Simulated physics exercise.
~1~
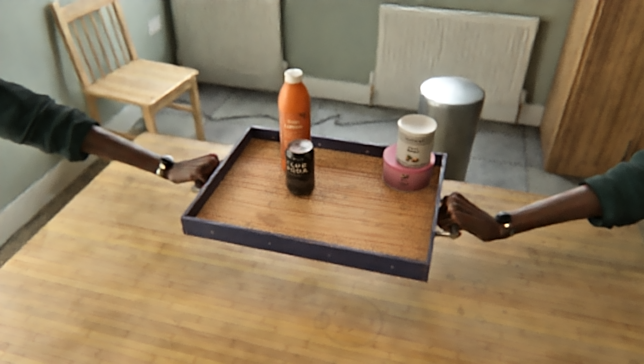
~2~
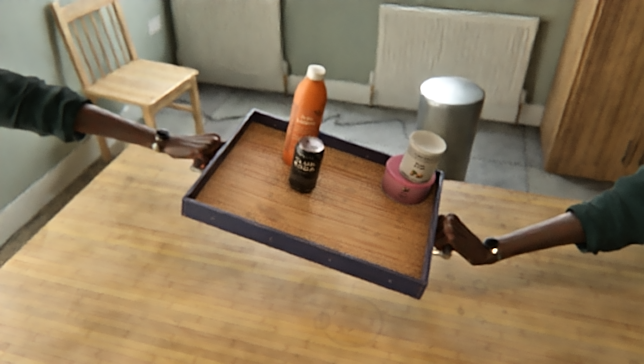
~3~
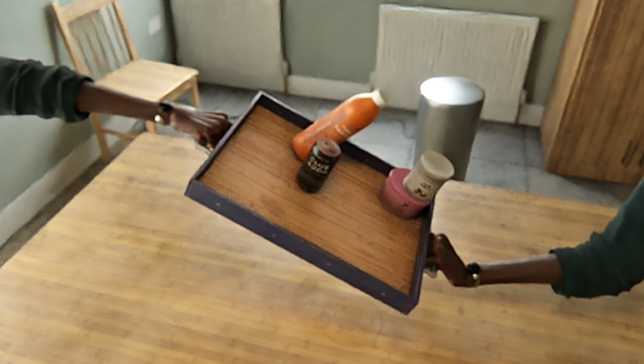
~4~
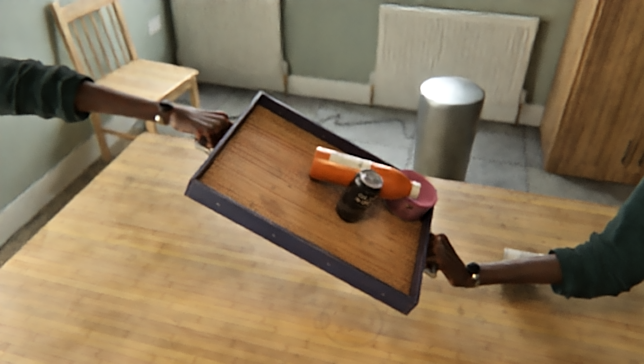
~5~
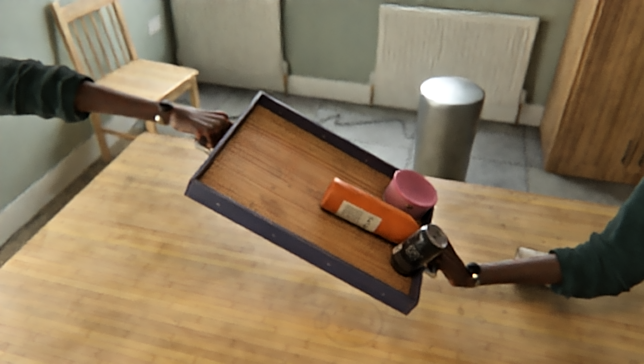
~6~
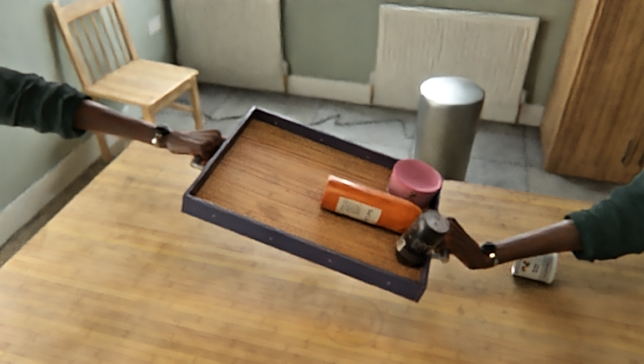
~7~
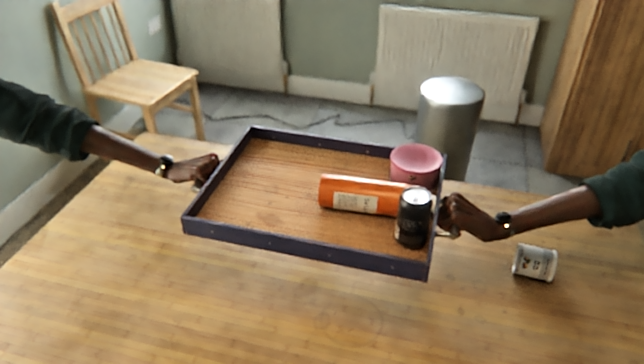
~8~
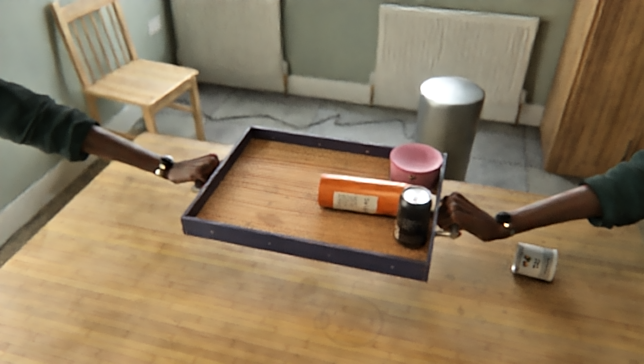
To begin with, two hands hold a dark-rimmed wooden tray level above a table, carrying an upright orange bottle, a black can, and a white tin stacked on a pink tub. The hands tip the tray so its right edge dips, and the bottle leans over to the right. The bottle falls onto its side as the white tin tumbles off the tray, and the black can slides into the lower right corner. The hands then level the tray again. It ends with the bottle lying beside the upright can and pink tub, while the tin rests on the table.
